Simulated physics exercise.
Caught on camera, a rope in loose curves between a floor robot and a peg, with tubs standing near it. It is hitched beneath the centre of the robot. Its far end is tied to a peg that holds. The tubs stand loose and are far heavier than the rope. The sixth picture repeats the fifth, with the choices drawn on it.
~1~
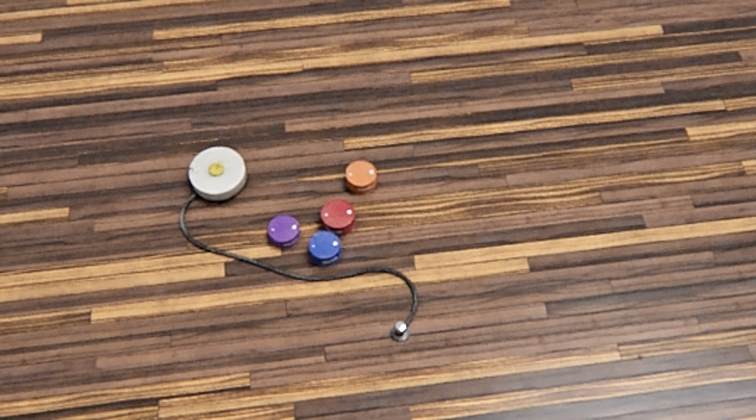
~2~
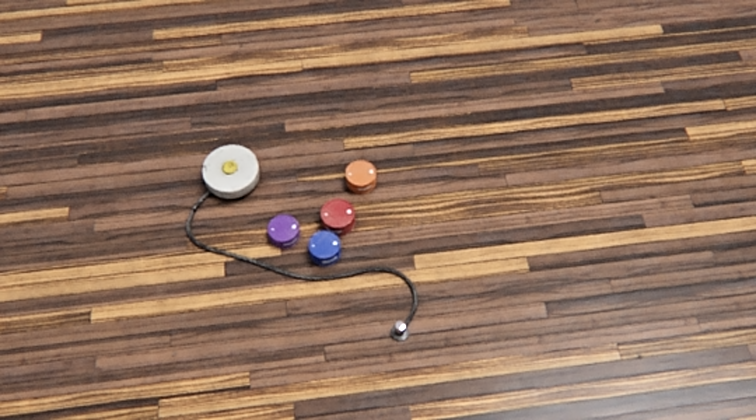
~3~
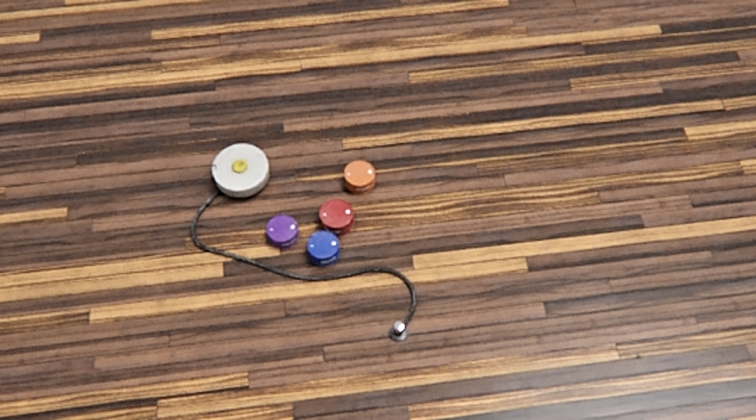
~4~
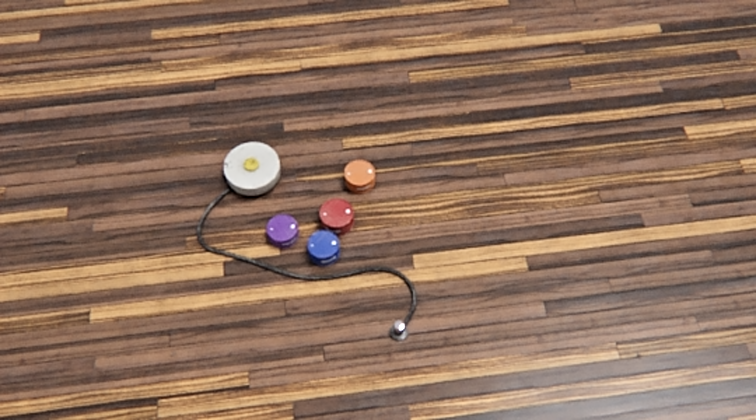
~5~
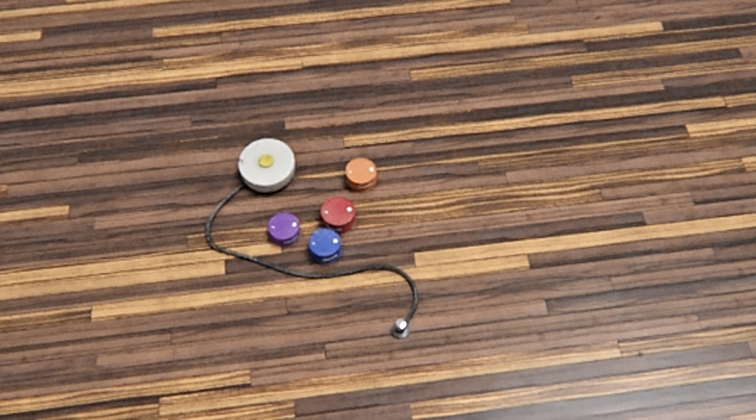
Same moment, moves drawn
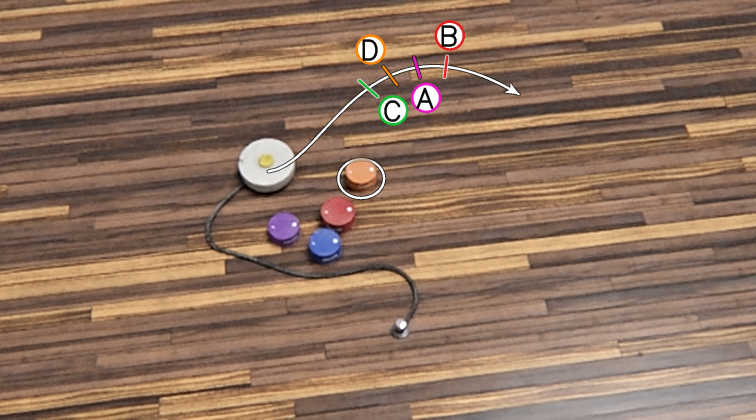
On a wooden floor, a white disc slides slightly right, trailing a cord near coloured tubs.
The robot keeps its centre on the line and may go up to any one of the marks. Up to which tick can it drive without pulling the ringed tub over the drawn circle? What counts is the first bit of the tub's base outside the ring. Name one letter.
No farther than B.
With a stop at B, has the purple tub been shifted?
Yes.
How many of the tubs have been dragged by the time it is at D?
By then, one.
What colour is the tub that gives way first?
The purple tub.
On the marked copy, A at (417, 67); B at (446, 67); C at (368, 88); D at (390, 76); the ring at (361, 178); the route from (269, 171) via (380, 81) to (519, 94).
Taking B. A third of the way, robot (328, 120); orange tub (361, 175).
Two thirds of the way, robot (383, 73); purple tub (302, 225); orange tub (361, 175).
When it is over, robot (447, 61); purple tub (349, 215); red tub (380, 207); blue tub (357, 240); orange tub (362, 175); the orange tub is still in its ring.
As for the rest, A is safe but short; C is safe but short; D is safe but short.
